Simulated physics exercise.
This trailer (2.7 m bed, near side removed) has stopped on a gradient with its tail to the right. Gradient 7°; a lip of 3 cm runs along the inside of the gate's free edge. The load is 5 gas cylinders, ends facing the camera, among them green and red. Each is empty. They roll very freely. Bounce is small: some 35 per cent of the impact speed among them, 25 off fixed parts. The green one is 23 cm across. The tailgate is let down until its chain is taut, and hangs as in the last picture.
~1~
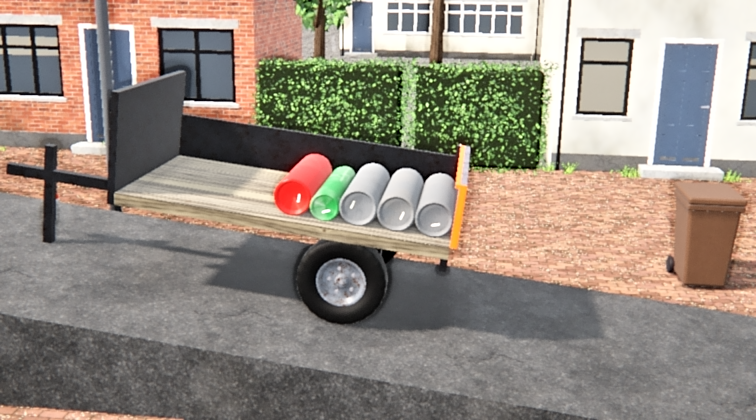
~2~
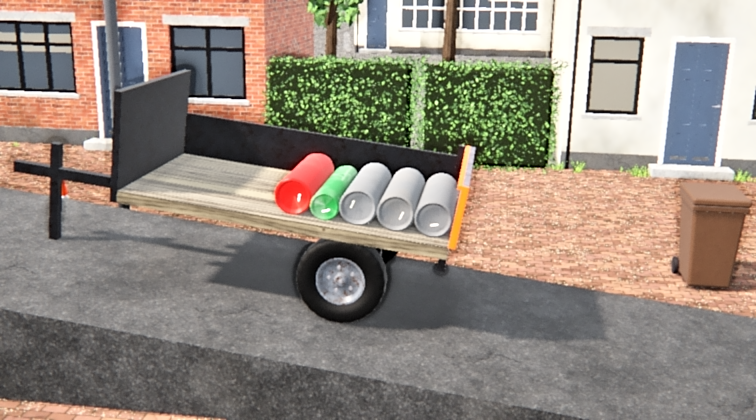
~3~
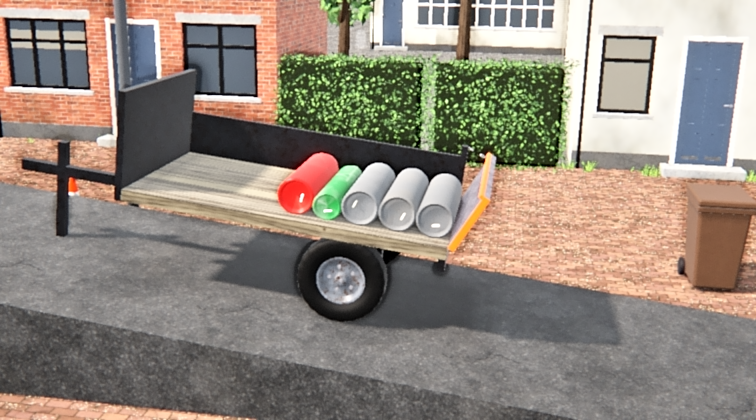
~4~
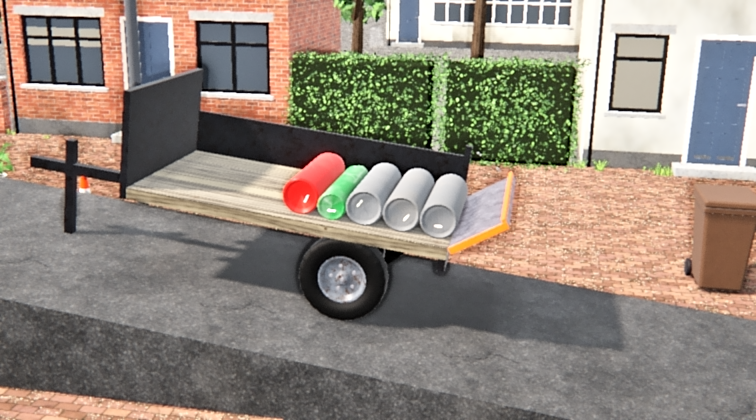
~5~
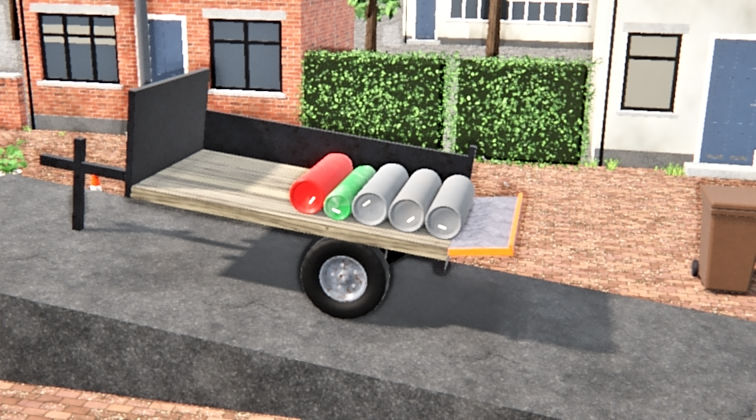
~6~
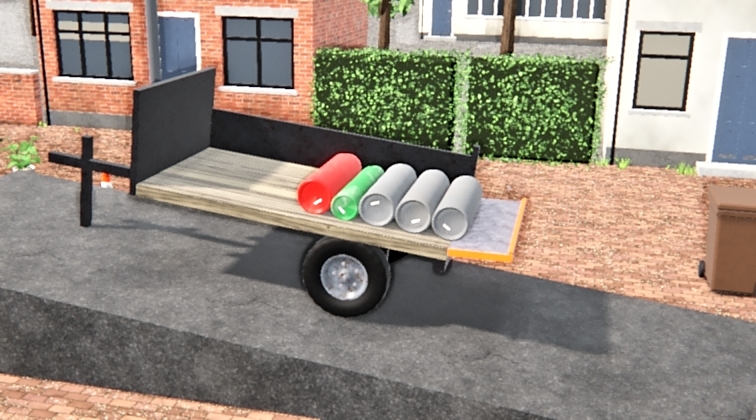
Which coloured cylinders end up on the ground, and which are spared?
Green stays with the vehicle, red is held.
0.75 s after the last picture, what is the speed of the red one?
Near 0.6 m/s.
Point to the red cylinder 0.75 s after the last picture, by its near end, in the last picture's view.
Around (356, 205).
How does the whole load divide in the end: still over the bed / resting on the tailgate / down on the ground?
2, 2 and 1.
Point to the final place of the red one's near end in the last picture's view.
Near (401, 214).
Then, 0.8 s after the last picture, green is on the bed, 55 cm short of the hinge, rolling right; red is on the bed, 80 cm short of the hinge, rolling right; 0 gone off the back.
Then, 1.5 s after the last picture, green is on the bed, 25 cm short of the hinge, rolling right; red is on the bed, 50 cm short of the hinge, rolling right; 1 gone off the back.
Then, 2.5 s after the last picture, green is on the bed, 15 cm short of the hinge; red is on the bed, 45 cm short of the hinge; 1 gone off the back.
At rest (3.6 s after the last picture), green is on the bed, 15 cm short of the hinge; red is on the bed, 45 cm short of the hinge; 1 gone off the back.
